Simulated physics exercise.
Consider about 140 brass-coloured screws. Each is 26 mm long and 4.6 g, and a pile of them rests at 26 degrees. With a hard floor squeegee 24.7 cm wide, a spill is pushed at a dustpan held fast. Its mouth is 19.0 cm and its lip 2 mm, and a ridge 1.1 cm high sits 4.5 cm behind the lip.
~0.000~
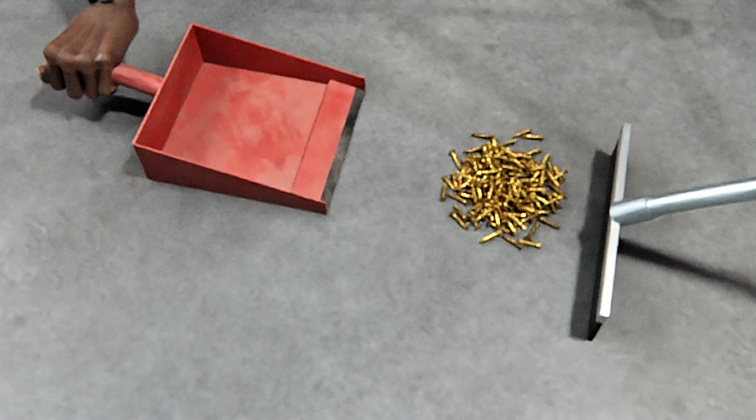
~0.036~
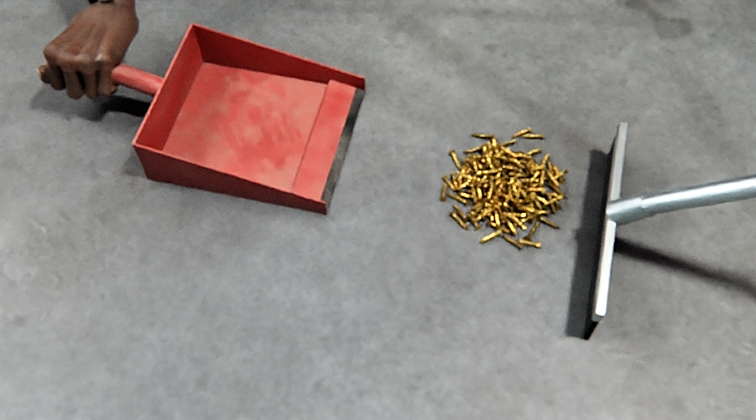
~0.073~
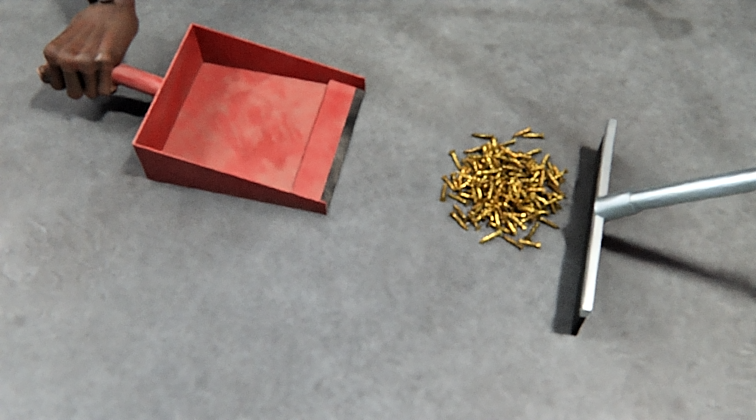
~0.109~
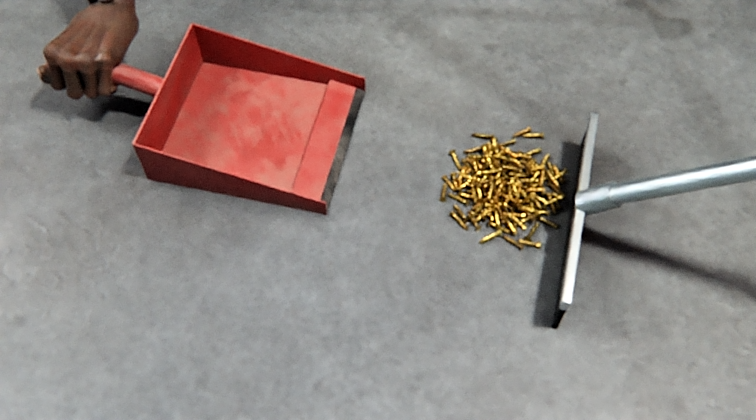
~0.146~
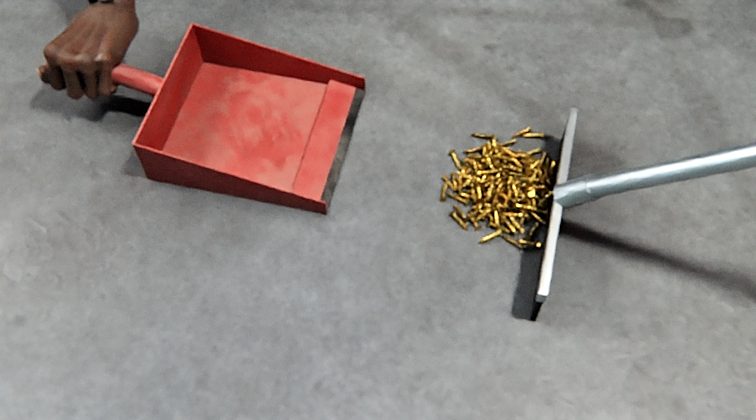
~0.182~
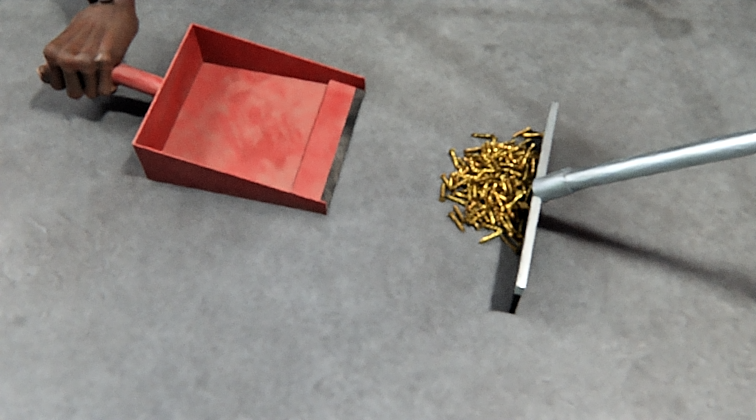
A hand holds a red dustpan still while a squeegee pushes brass-coloured screws left.
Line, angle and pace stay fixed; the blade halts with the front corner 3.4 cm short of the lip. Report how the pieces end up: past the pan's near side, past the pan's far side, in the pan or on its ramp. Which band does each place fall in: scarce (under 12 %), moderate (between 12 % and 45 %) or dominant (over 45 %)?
Past the pan's near side: Scarce; past the pan's far side: Scarce; in the pan or on its ramp: Moderate.
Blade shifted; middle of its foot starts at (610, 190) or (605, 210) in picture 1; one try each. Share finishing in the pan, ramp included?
Around 35 percent, then around 35 percent.
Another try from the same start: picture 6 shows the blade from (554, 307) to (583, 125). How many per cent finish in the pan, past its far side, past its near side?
You'd see pan at 20, far at 0 and near at 5.
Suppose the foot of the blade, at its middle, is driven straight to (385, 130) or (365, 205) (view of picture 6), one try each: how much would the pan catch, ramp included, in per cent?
I'd expect about 30 percent, then about 25 percent.
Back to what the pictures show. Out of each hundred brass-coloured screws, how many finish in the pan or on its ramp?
Roughly 35 %.
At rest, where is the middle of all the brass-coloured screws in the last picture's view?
Near (352, 142).
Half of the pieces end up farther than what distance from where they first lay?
20 cm or so.
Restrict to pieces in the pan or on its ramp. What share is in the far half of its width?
About 50 percent of it.
After 0.34 s, middle of the blade 13 cm from the lip; 0 % over the lip, far side 0 %, near side 0 %.
After 0.44 s, middle of the blade 6 cm from the lip; 0 % over the lip, far side 5 %, near side 5 %.
After 0.68 s, middle of the blade 4 cm from the lip; 35 % over the lip, far side 5 %, near side 5 %.
In the end, at 1.0 s, near side 5 %, far side 5 %, pan 35 %, in front of the lip or behind the blade 60 %.
